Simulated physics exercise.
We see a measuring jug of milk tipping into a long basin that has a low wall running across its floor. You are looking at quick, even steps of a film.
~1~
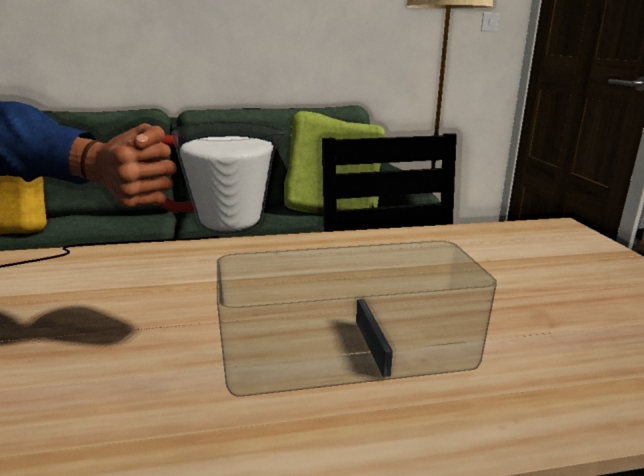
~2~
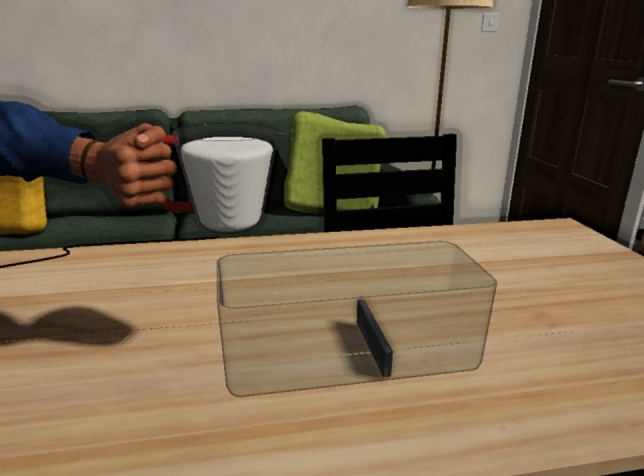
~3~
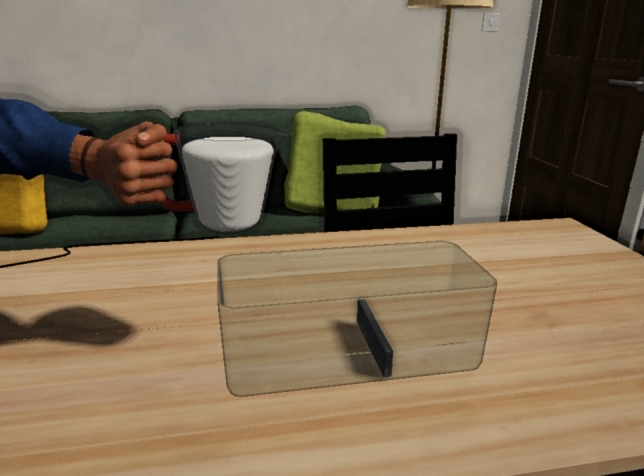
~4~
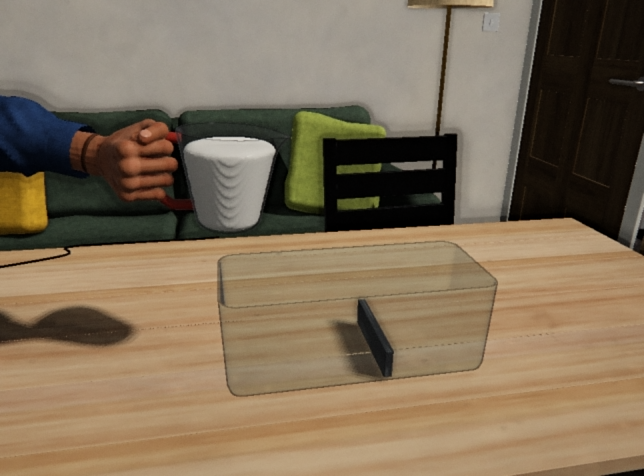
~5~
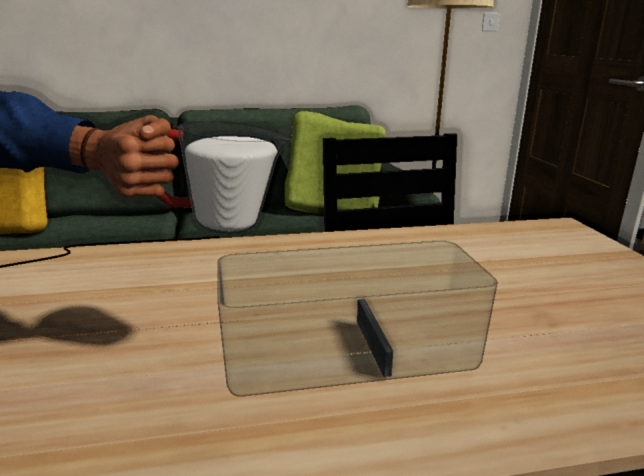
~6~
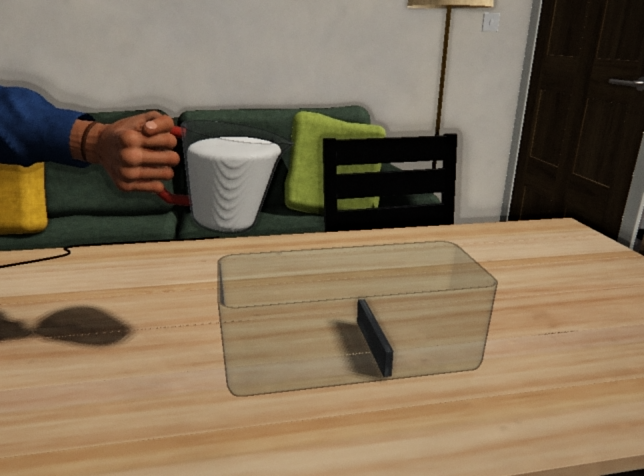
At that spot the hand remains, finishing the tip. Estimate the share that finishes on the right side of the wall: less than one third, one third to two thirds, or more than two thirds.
The share right of the wall falls short of one third.
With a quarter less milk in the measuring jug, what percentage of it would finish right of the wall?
Some 5 parts in a hundred.
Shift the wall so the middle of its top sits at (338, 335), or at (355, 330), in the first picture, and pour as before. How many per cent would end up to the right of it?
Roughly 65 % and then 25 %.
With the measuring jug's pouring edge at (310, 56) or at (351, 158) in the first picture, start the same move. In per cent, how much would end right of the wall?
Estimate, in order: 55 and 80 per cent.
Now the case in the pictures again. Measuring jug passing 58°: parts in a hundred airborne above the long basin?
Roughly 15 percent.
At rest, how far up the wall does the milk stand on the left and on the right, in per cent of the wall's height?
The left side sits at 50 per cent and the right side at 0.
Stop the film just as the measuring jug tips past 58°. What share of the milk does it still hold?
Roughly 75 percent remains at that point.
A moment on, the measuring jug is tipped part way and 75 per cent is still to pour, 8 is left of the wall and 0 right of it.
Next, the measuring jug is tipped on its side and 18 per cent is still to pour, 65 is left of the wall and 1 right of it.
Then the measuring jug is tipped right over and 0 per cent is still to pour, 93 is left of the wall and 5 right of it.
Later the measuring jug is tipped right over and 0 per cent is still to pour, 93 is left of the wall and 6 right of it.
At rest 93 per cent lies left of the wall, 6 right of it and 2 outside.
